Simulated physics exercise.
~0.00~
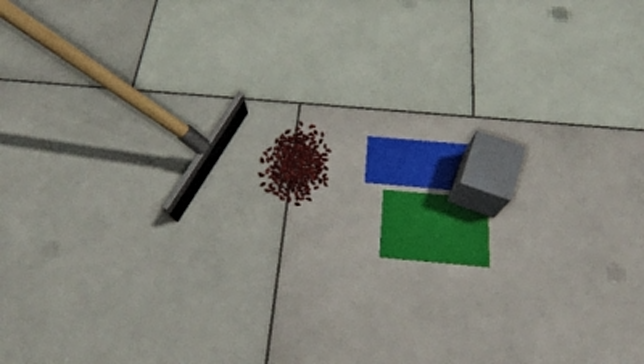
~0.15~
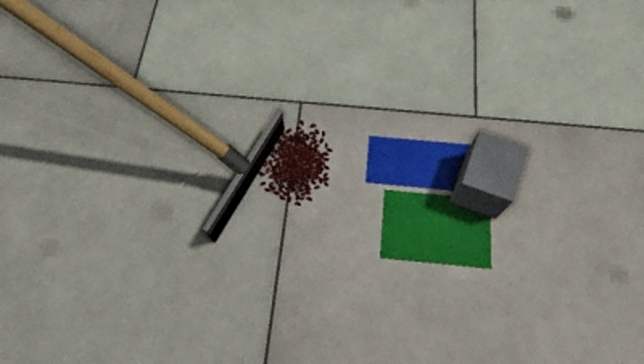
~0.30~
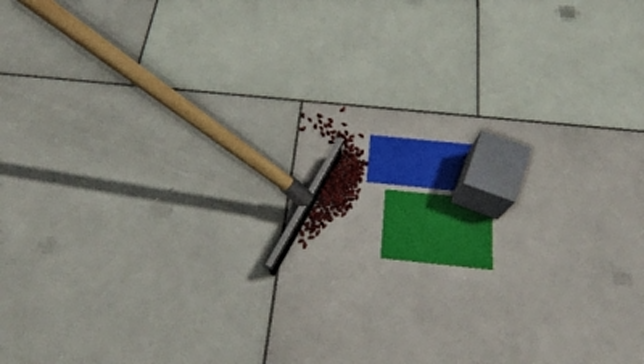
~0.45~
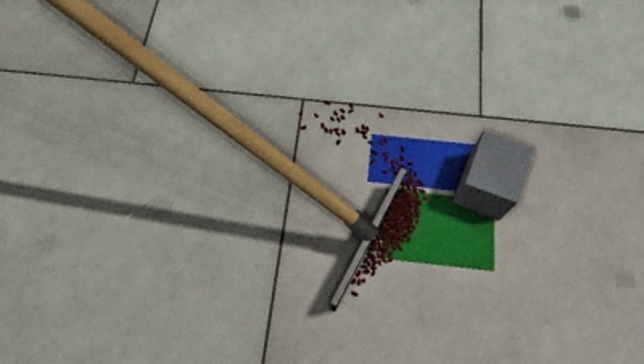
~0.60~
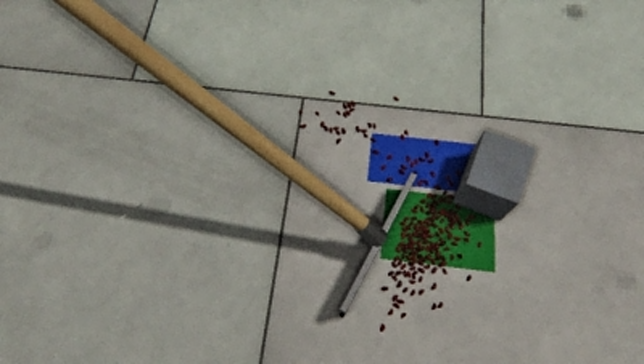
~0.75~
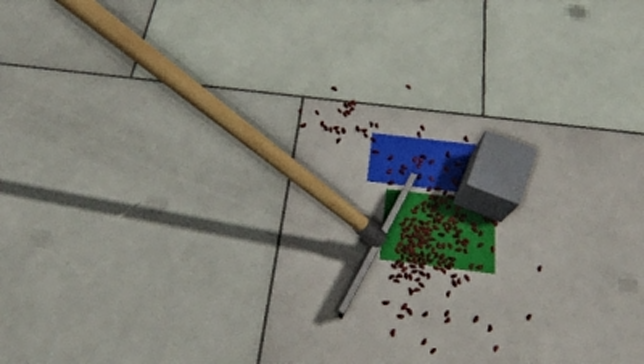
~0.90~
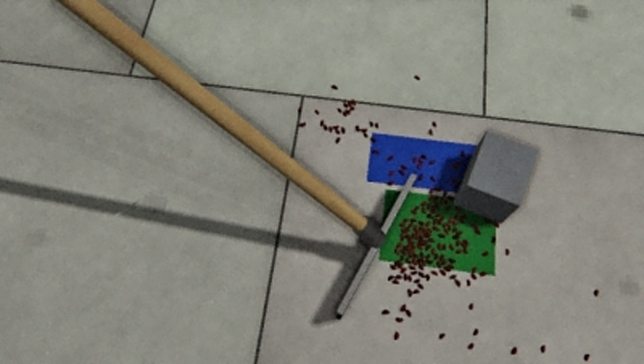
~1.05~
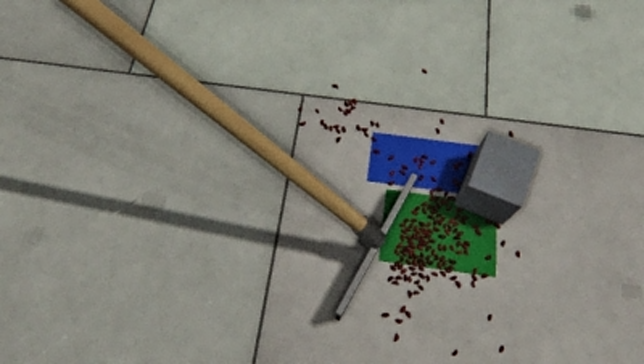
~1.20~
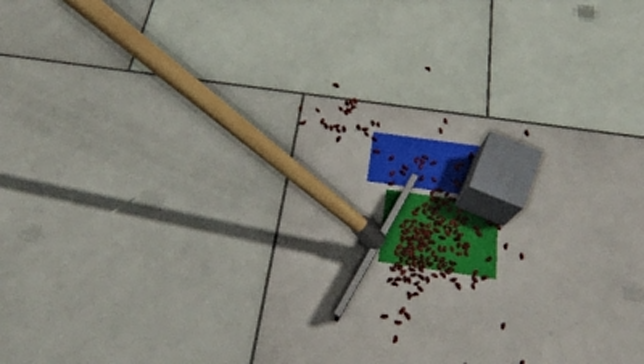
A squeegee pushing kidney beans right and down across blue and green mats beside a grey block, then stopping as beans scatter.
